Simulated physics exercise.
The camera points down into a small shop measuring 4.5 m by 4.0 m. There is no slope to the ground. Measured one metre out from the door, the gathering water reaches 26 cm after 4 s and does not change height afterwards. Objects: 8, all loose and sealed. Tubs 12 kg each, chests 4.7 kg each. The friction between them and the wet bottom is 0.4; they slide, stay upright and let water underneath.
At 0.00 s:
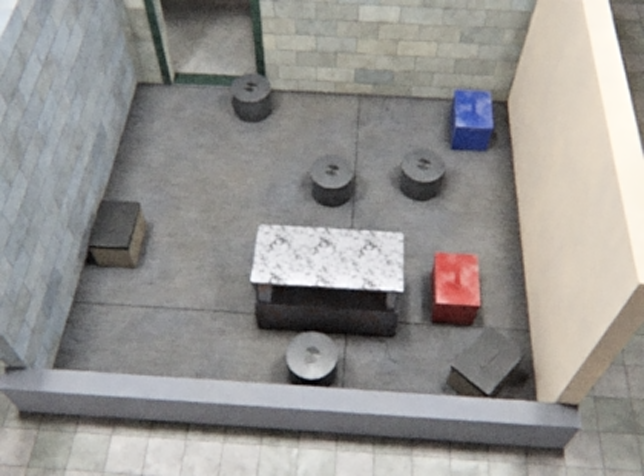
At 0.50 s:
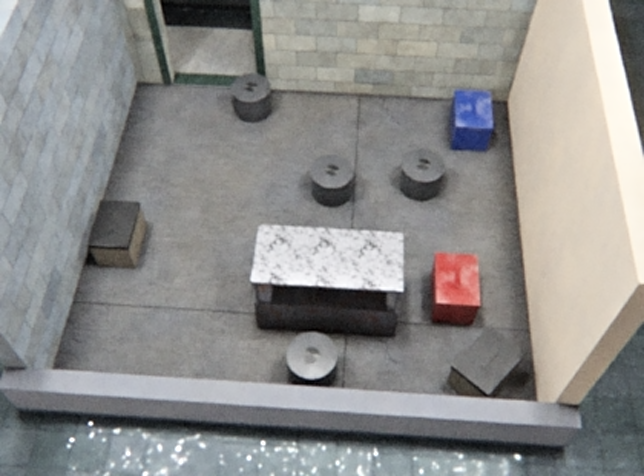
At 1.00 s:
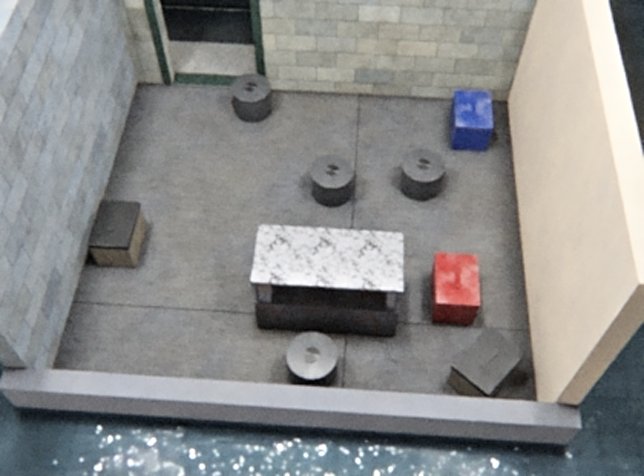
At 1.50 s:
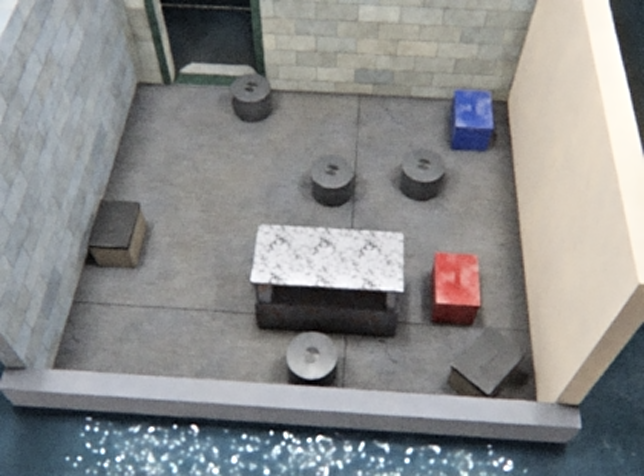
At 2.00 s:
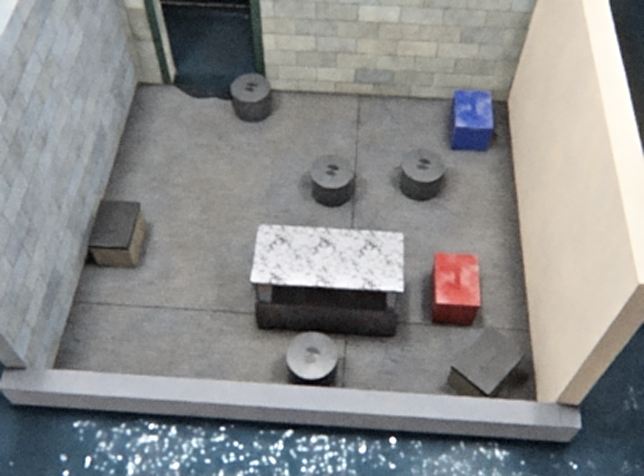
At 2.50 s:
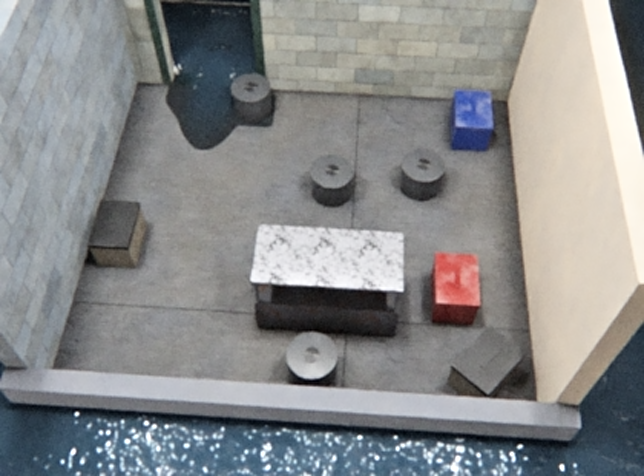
The clip opens on a small walled room seen from above, with dark tubs, a marble-topped table and blue and red chests on dry ground. Water spreads around the outside of the walls, glinting in front, then enters through the doorway and forms a dark patch beside the nearest tub, while the furnishings stay still.
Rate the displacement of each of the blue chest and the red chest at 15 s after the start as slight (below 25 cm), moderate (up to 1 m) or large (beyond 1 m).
Blue chest: Large; red chest: Large.
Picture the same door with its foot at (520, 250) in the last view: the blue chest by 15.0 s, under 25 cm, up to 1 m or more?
By then the blue chest has been carried a long way.
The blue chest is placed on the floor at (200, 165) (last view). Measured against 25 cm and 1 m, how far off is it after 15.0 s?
Here it heads a good way off.
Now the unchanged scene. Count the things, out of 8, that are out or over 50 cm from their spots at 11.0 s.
I get 5.
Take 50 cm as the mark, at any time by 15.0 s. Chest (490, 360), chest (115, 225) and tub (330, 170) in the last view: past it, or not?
In that order: Past it, past it, short of it.
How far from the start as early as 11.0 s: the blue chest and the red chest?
Close to 40 cm for the first and 250 cm for the second.
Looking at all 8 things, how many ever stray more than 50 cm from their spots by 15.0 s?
I count 7 of them.
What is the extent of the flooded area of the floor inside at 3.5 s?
The covered patch comes to about 3.5 m2.
After 3.5 s the blue chest is near (474, 109), 0.0 m from its start, aground; the red chest is near (457, 278), 0.0 m from its start, aground; 0 afloat.
After 6.8 s the blue chest is near (474, 109), 0.0 m from its start, aground; the red chest is near (460, 279), 0.0 m from its start, aground; 1 afloat.
After 11.0 s the blue chest is near (443, 89), 0.4 m from its start, afloat; the red chest is near (501, 104), 2.3 m from its start, afloat; 5 afloat.
After 15.0 s the blue chest is near (271, 144), 2.3 m from its start, afloat; the red chest is near (247, 110), 2.9 m from its start, afloat; 8 afloat.
